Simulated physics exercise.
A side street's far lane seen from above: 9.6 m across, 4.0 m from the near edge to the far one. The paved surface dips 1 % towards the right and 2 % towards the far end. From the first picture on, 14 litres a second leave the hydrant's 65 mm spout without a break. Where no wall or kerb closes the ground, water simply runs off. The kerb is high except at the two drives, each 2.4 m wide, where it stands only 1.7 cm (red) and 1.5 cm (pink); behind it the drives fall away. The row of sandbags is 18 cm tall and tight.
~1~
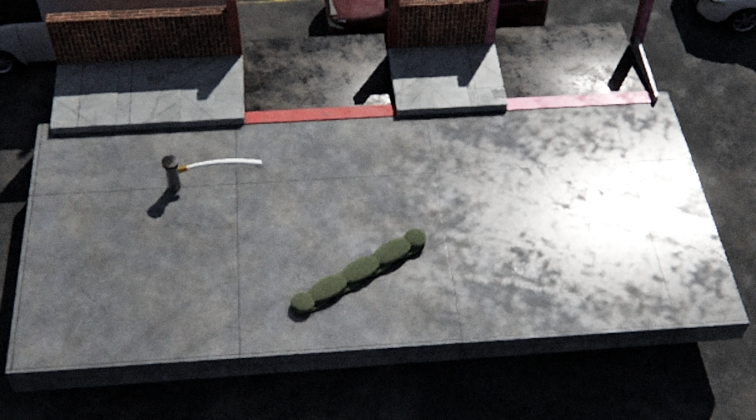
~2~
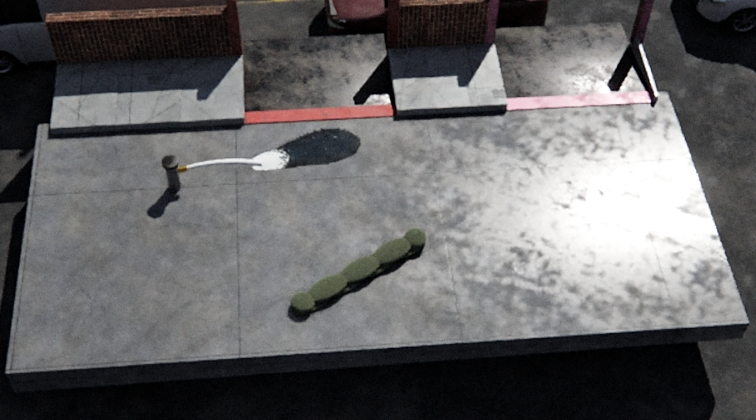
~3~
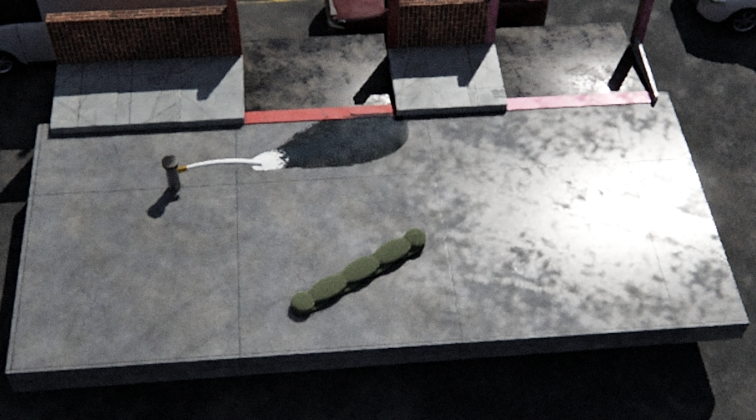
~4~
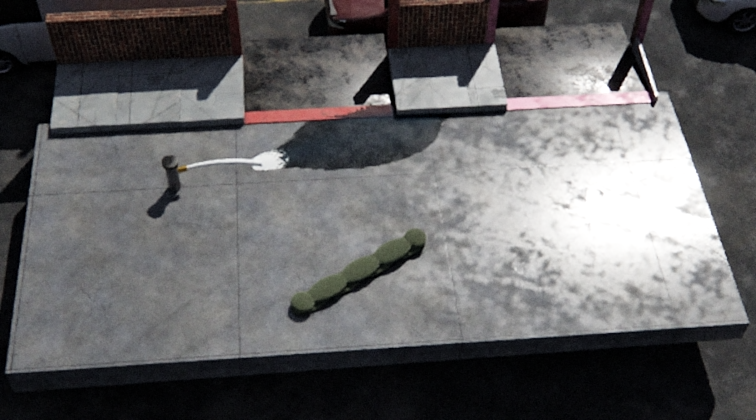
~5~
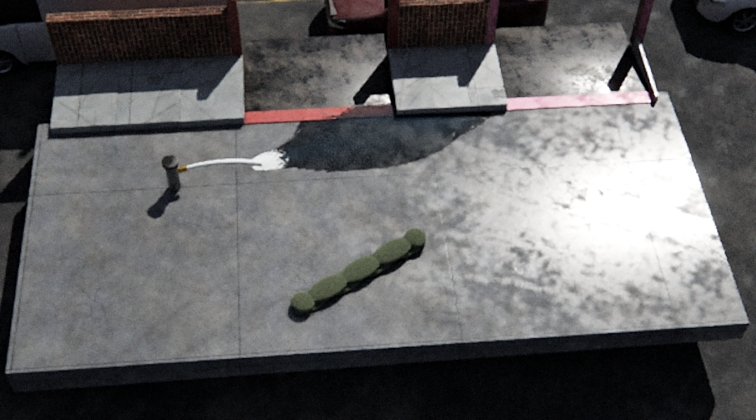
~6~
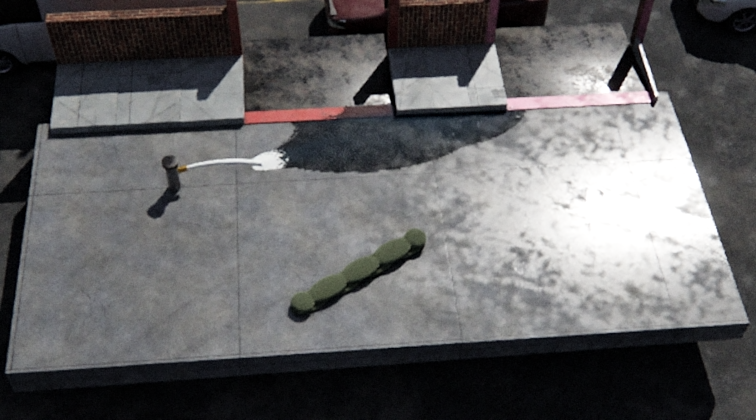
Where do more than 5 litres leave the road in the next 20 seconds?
Within that time: At the red driveway it goes over the limit; at the pink driveway it goes over the limit.
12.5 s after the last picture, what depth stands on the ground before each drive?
Depths in cm: Red 1.5, pink 2.5.
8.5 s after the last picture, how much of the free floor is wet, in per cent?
Near 15 per cent is wet.
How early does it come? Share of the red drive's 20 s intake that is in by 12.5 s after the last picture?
Some 75 per cent by then.
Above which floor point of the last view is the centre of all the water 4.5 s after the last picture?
Around (473, 132).
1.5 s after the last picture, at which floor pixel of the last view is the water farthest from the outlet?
At about (578, 110).
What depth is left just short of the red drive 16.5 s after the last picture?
About 2.0 cm.
Then, 1.5 s after the last picture water covers 10 % of the floor and is deepest (4 cm) near (400, 119); red driveway 1.4 cm at the lowered kerb, 4 L in, pink driveway 1 cm at the lowered kerb, 0 L in.
Then, 4.5 s after the last picture water covers 15 % of the floor and is deepest (4 cm) near (400, 119); red driveway 1.6 cm at the lowered kerb, 9 L in, pink driveway 2.3 cm at the lowered kerb, 1 L in.
Then, 8.5 s after the last picture water covers 15 % of the floor and is deepest (4 cm) near (400, 119); red driveway 1.7 cm at the lowered kerb, 16 L in, pink driveway 2.6 cm at the lowered kerb, 9 L in.
Then, 12.5 s after the last picture water covers 20 % of the floor and is deepest (4 cm) near (400, 119); red driveway 1.7 cm at the lowered kerb, 23 L in, pink driveway 2.6 cm at the lowered kerb, 21 L in.
Then, 16.5 s after the last picture water covers 20 % of the floor and is deepest (4 cm) near (400, 119); red driveway 1.8 cm at the lowered kerb, 30 L in, pink driveway 2.6 cm at the lowered kerb, 34 L in.
